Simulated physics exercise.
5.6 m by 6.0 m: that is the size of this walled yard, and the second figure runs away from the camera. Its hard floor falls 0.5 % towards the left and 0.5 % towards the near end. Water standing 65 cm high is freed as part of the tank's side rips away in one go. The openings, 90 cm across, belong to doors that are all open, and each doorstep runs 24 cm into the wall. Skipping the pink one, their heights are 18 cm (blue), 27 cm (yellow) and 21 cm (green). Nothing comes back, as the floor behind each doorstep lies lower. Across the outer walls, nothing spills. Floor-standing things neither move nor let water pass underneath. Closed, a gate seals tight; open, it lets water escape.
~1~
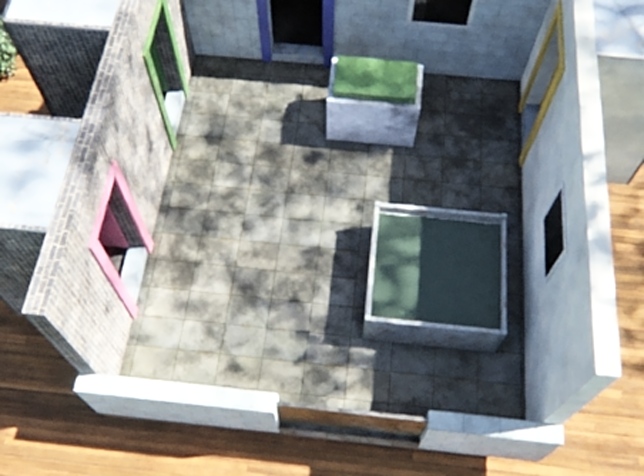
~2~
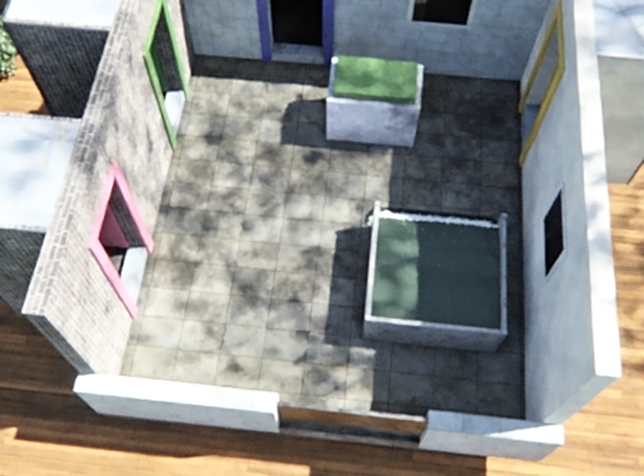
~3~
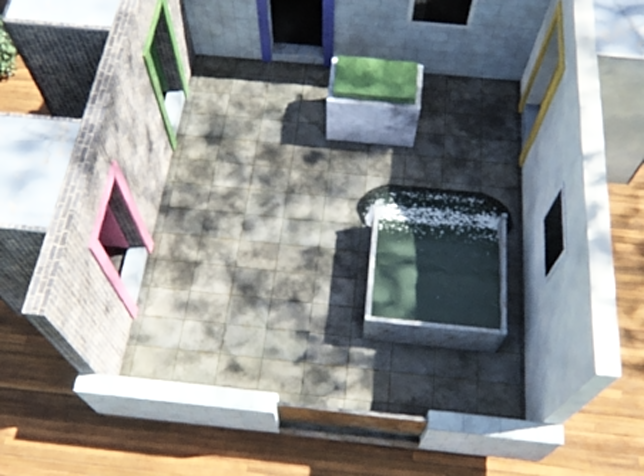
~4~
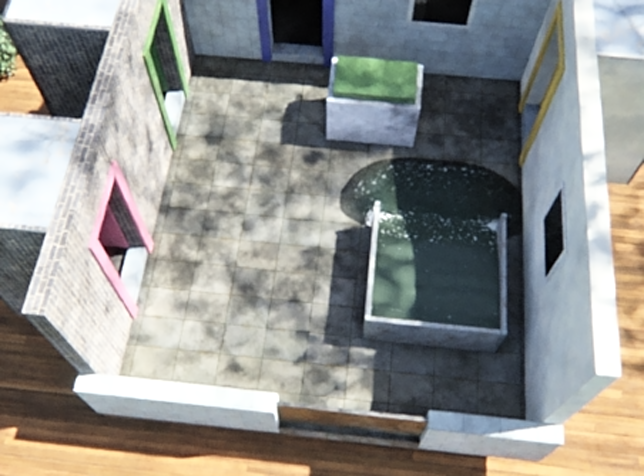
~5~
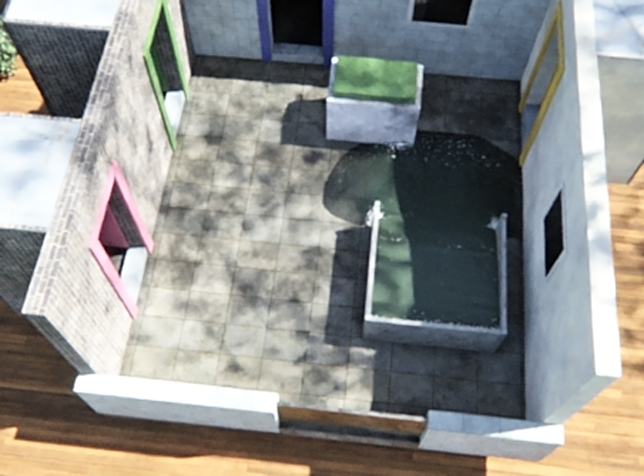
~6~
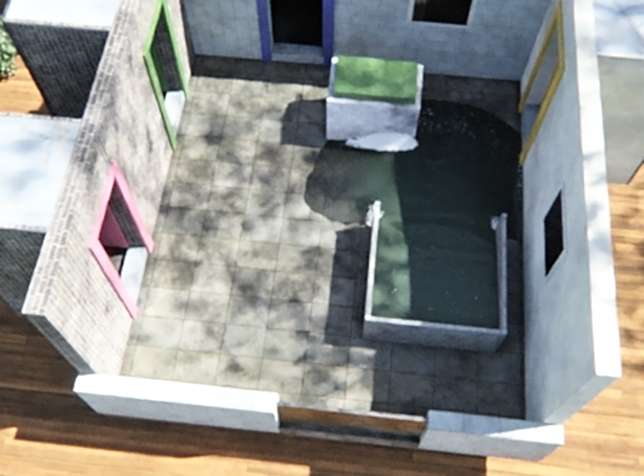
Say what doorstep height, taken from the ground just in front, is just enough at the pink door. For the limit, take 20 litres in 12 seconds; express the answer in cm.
I would put it at 5 cm.
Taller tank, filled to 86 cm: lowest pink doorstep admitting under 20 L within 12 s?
Then roughly 8.0 cm.
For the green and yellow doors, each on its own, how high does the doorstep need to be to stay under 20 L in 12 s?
Roughly 12.5 cm for the green door and roughly 22 cm for the yellow door.
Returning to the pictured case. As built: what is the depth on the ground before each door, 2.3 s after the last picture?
Depths in cm: Pink 0, blue 4, yellow 25, green 13.
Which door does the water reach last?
It's the pink one.
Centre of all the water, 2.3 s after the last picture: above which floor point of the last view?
Around (401, 159).
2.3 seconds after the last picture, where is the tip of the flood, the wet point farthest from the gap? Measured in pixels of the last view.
The tip of the flood lies near (196, 56).
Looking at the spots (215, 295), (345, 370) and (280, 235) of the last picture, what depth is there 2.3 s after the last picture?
Roughly 0, 0 and 1 centimetres.
Then, 0.7 s after the last picture water covers 30 % of the floor, deepest (40 cm) near (499, 81); it has not reached the pink door.
Then, 2.3 s after the last picture water covers 55 % of the floor, deepest (28 cm) near (422, 118); it has not reached the pink door.
Then, 11.3 s after the last picture water covers 100 % of the floor, deepest (13 cm) near (526, 436); 9 cm at the pink door, 0 litres in over its 21 cm doorstep.
At the pink door as built, the water peaked near 9 cm, 6.1 s after the last picture.
With a doorstep of 4 cm, 36 litres would have come in within the 12 s; with 6.5 cm, 10 litres. So under 20 litres takes about 5 cm.
